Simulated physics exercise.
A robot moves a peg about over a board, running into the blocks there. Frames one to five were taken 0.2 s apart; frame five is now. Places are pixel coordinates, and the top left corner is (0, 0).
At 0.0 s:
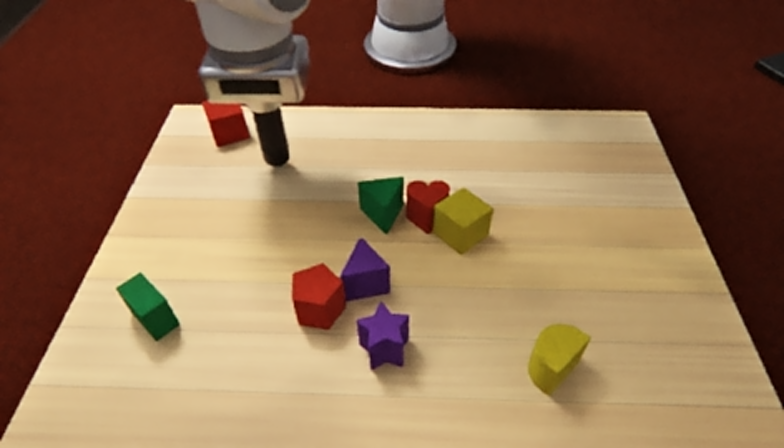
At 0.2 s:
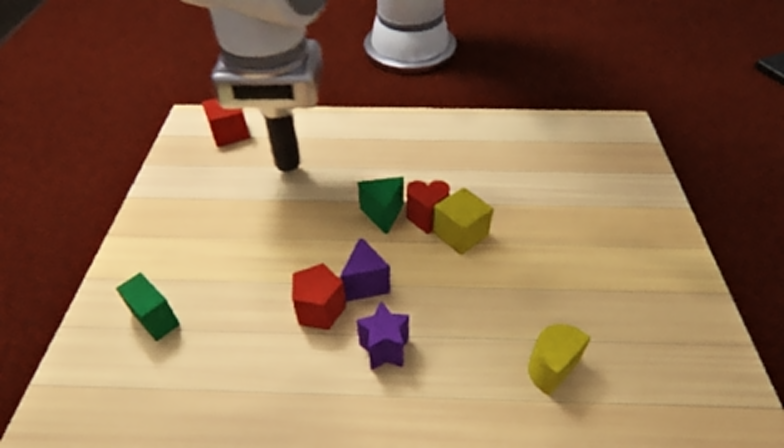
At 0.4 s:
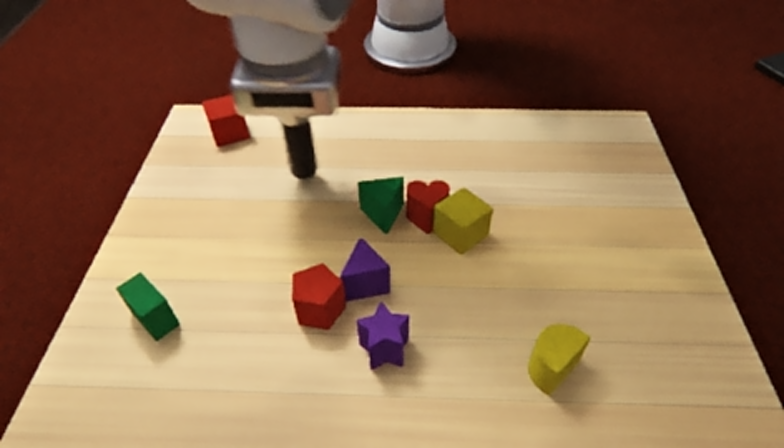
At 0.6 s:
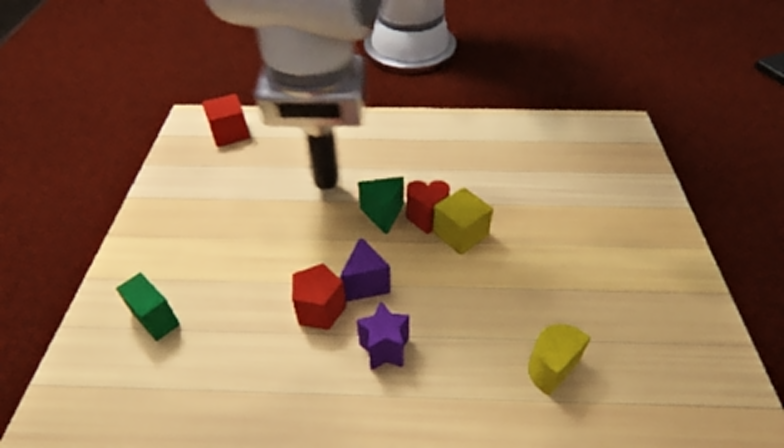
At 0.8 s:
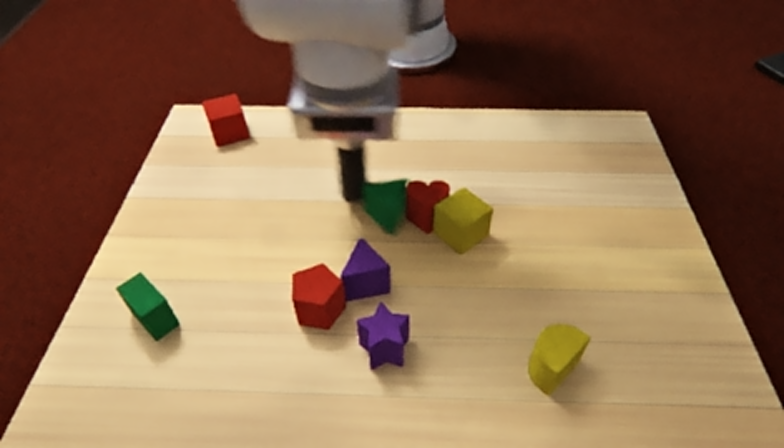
On a pale wooden board scattered with colored blocks, a robot arm moved its dark peg rightward and slightly nearer, then nudged the green three-sided block a little toward the red heart.
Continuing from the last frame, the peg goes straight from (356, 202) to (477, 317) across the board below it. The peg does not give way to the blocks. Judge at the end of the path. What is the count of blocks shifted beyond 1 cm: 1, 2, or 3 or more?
Answer: One block.
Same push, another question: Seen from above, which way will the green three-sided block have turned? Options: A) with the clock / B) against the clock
I'll go with B - against the clock.
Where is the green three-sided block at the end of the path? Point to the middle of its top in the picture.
My estimate: (472, 244).
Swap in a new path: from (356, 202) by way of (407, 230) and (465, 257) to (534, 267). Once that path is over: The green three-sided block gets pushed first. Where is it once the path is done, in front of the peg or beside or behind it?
I believe the green three-sided block keeps its place ahead of the peg.
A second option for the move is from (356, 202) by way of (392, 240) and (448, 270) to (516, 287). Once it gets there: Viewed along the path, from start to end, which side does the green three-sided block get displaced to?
Well, taking the path from its start to its end as straight ahead, the green three-sided block moves to the left.
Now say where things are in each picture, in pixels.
Tip of the peg at (277, 159), middles of tops, green three-sided block at (382, 188), red heart block at (428, 191), yellow square at (464, 206), in the first picture.
Peg at (288, 164), nothing pushed, in the second picture.
Peg at (305, 171), nothing pushed, in the third picture.
Peg at (327, 181), nothing pushed, in the fourth picture.
Peg at (355, 194), green three-sided block at (388, 190), red heart block at (428, 191), yellow square at (464, 206), in the fifth picture.
On the path given first. One third of the way, peg at (391, 229); green three-sided block at (422, 214), turned 65° anticlockwise; red heart block at (433, 189).
Two thirds of the way, peg at (432, 266); green three-sided block at (466, 242), turned 110° anticlockwise; red heart block at (433, 189).
At the end, peg at (479, 309); green three-sided block at (472, 244), turned 120° anticlockwise; red heart block at (433, 189); yellow square unmoved.
